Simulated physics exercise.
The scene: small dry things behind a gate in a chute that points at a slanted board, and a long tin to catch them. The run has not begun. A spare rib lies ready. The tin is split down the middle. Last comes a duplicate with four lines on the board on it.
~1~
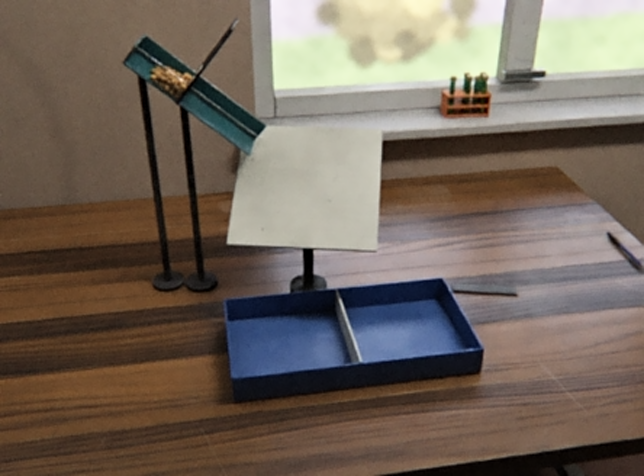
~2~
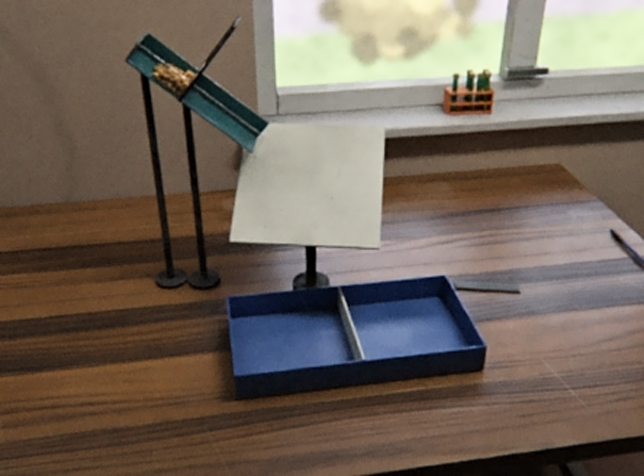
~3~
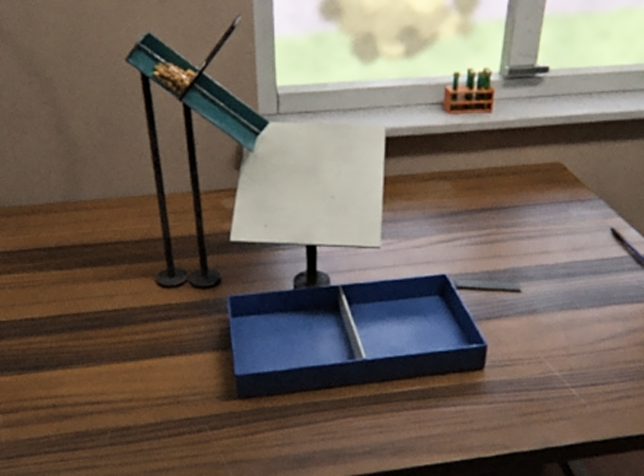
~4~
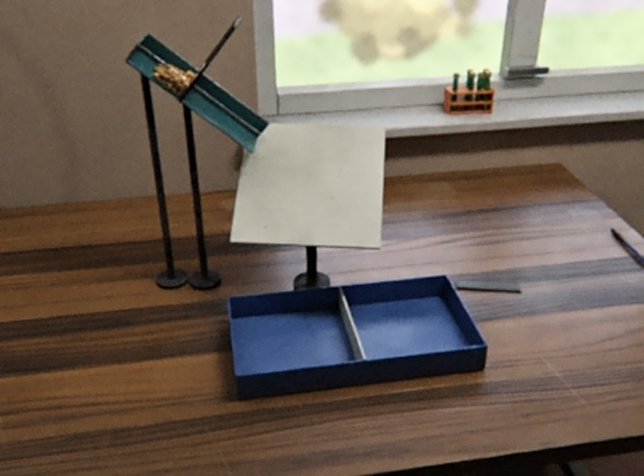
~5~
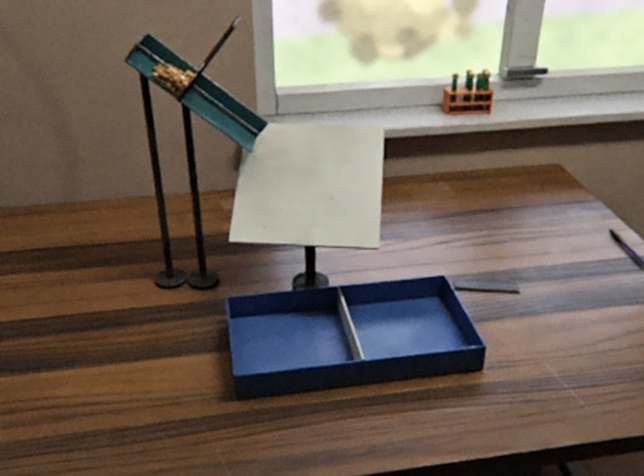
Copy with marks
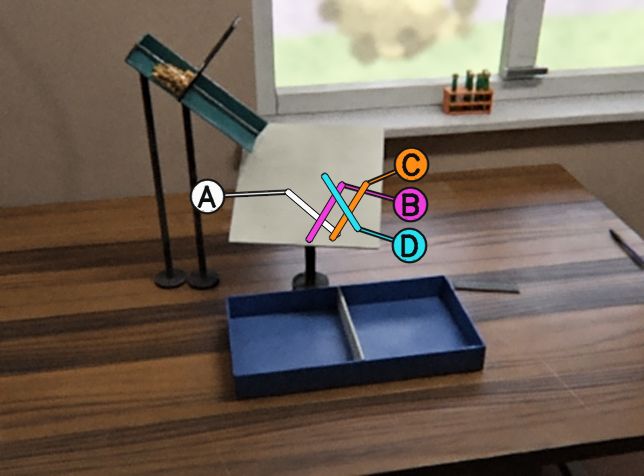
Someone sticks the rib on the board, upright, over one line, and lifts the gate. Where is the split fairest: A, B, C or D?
Line D does it best.
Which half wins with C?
The left half.
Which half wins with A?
Right.
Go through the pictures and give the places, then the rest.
Load behind the gate (175, 81), round wooden beads; lip of the chute (252, 148), sloping fairly steeply, in the first picture.
Middle of the board (310, 182), tilted fairly steeply; middle of its low edge (304, 245); of its high edge (316, 124), in the second picture.
Front corners of the tin (236, 374) and (487, 344); front end of its middle wall (365, 359), in the third picture.
Middle of the load (178, 79); lip (255, 146), in the fourth picture.
Middle of the load (177, 78); lip (254, 146), in the fifth picture.
On the marked copy, line A from (288, 192) to (337, 233); line B from (342, 184) to (309, 239); line C from (366, 184) to (332, 237); line D from (324, 176) to (357, 228).
If A is chosen, of what is caught, about a tenth in the left half, almost all in the right.
If B is chosen, of what is caught, the larger part in the left half, about a tenth in the right.
If C is chosen, of what is caught, almost all in the left half, about a tenth in the right.
If D is chosen, of what is caught, roughly a third in the left half, roughly two thirds in the right.
